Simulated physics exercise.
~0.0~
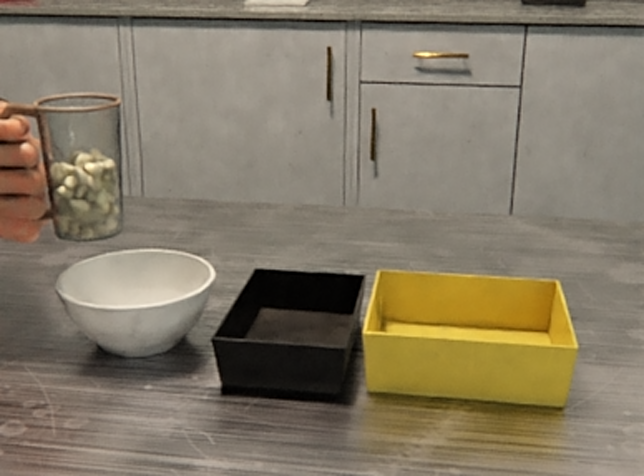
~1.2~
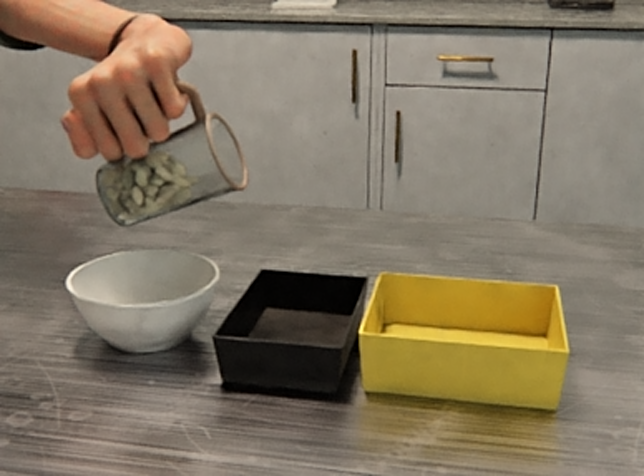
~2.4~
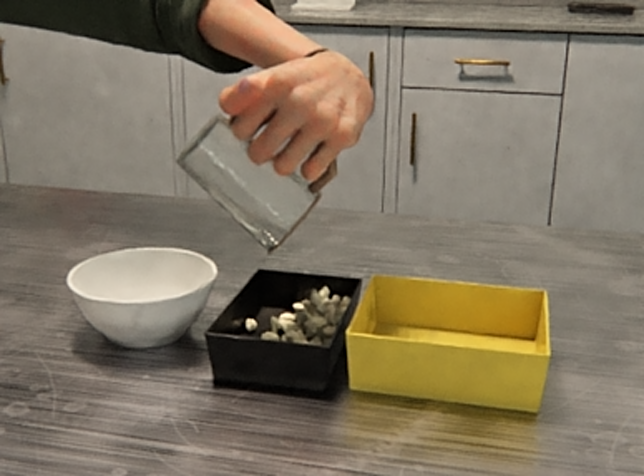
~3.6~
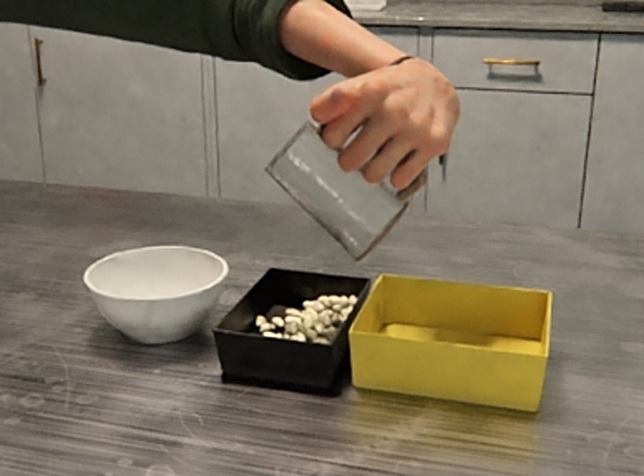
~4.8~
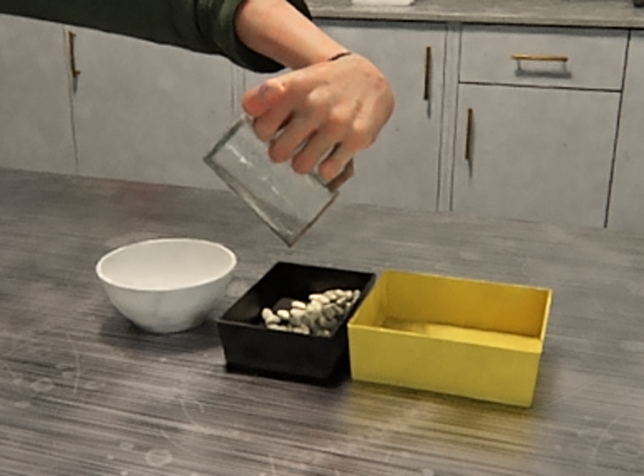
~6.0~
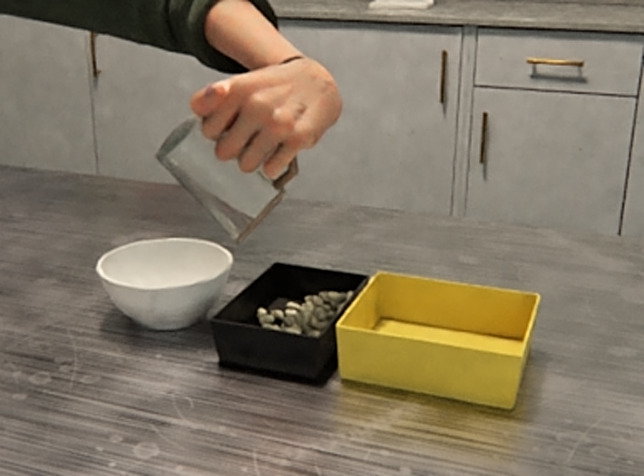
A hand carried a clear cup of whitish beans to the right, past a white bowl, and tipped it over, spilling them into a black tin beside a yellow one, then moved the emptied cup back left, still tilted, leaving the beans in the black tin.
